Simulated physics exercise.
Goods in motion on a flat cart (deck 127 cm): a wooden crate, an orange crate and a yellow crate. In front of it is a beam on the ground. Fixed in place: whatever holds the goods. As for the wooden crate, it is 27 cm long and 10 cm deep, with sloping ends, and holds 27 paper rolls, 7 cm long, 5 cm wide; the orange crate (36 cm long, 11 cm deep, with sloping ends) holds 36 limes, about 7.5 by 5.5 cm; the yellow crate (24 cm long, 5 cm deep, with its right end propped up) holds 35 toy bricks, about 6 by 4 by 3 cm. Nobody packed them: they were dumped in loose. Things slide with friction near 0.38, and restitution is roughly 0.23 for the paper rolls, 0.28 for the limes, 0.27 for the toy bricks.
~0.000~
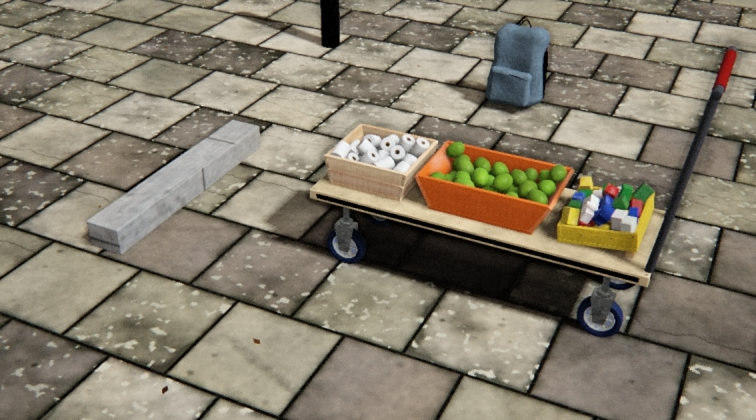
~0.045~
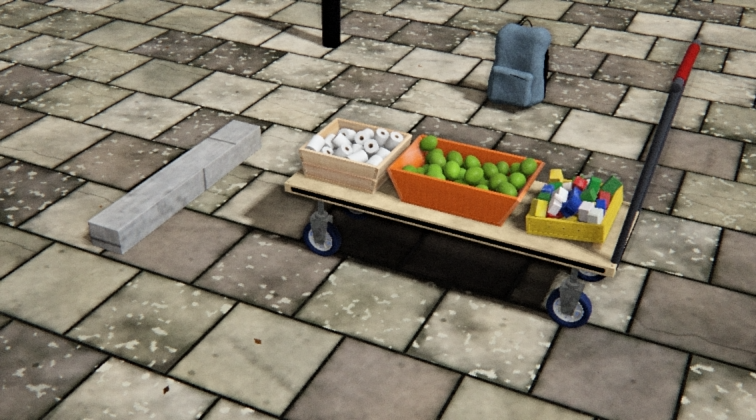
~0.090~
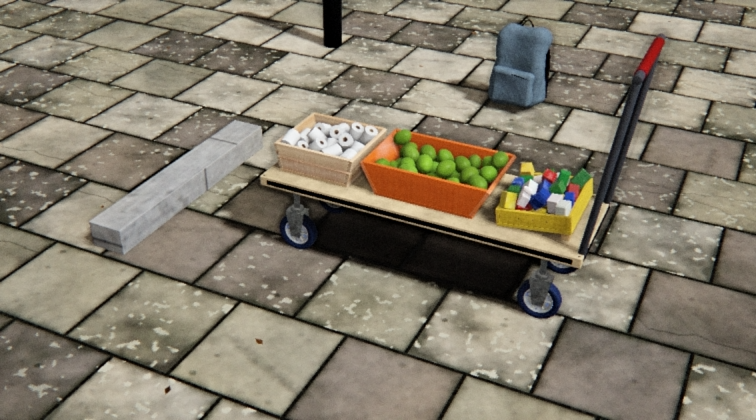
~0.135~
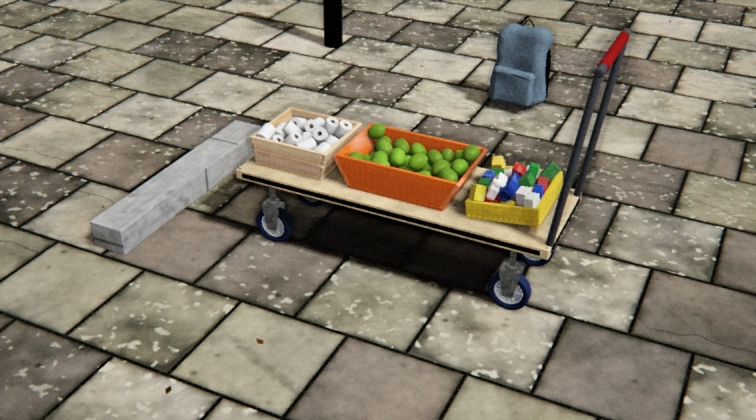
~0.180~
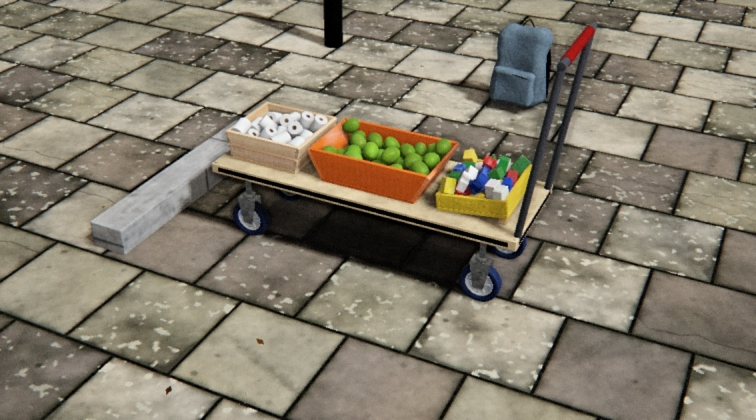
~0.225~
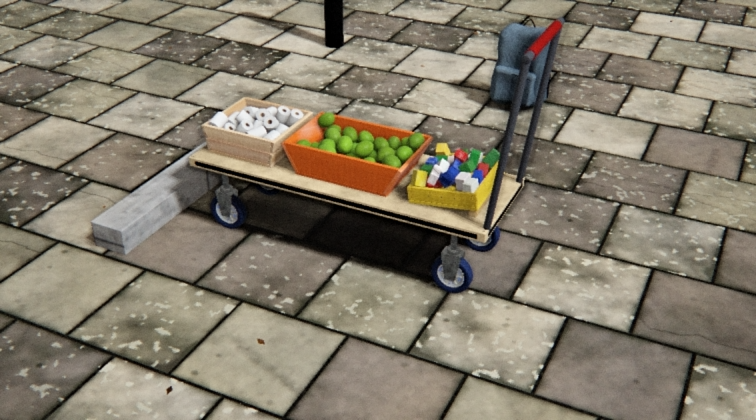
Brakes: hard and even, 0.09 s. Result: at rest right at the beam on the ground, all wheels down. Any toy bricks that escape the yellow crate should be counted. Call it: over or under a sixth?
Over.
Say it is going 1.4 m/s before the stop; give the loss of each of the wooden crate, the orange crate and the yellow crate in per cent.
Wooden crate 0 %, orange crate 0 %, yellow crate 0 %.
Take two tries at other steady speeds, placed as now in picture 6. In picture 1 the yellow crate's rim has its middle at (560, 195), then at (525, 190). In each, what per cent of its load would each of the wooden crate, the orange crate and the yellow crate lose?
Wooden crate 0 then 0, orange crate 0 then 0, yellow crate 20 then 10 per cent.
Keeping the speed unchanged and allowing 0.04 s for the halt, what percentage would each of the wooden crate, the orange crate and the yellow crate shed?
Result - wooden crate: 10 percent, orange crate: 10 percent, yellow crate: 40 percent.
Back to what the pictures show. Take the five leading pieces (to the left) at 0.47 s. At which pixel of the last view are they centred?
Roughly at (200, 109).
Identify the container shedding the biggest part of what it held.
That's the yellow crate.
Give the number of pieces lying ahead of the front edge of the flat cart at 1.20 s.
About 1.
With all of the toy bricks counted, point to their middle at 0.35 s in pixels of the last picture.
(400, 159).
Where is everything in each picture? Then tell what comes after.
In the first picture (places track the rim corner closest to us here), yellow crate (633, 234); orange crate (549, 206); 75 cm to go; all still inside.
Yellow crate (600, 225); orange crate (518, 199); 63 cm to go, in the second picture.
Yellow crate (567, 217); orange crate (487, 191); 52 cm to go, in the third picture.
Yellow crate (535, 209); orange crate (457, 183); 40 cm to go, in the fourth picture.
Yellow crate (503, 201); orange crate (427, 176); 29 cm to go, in the fifth picture.
Yellow crate (473, 194); orange crate (399, 169); 17 cm to go; all still inside, in the sixth picture.
After 0.25 s, the brake bites.
After 0.35 s, the wooden crate has all 27, the orange crate has all 36 and the yellow crate is down by 2 of 35.
After 0.47 s, the wooden crate has all 27, the orange crate is down by 1 of 36 and the yellow crate is down by 7 of 35.
After 0.70 s, the wooden crate is down by 1 of 27, the orange crate is down by 3 of 36 and the yellow crate is down by 9 of 35.
When it is over (at 1.20 s), the wooden crate is down by 1 of 27, the orange crate is down by 3 of 36 and the yellow crate is down by 9 of 35. Asked share, 9 of 35, 26 per cent.
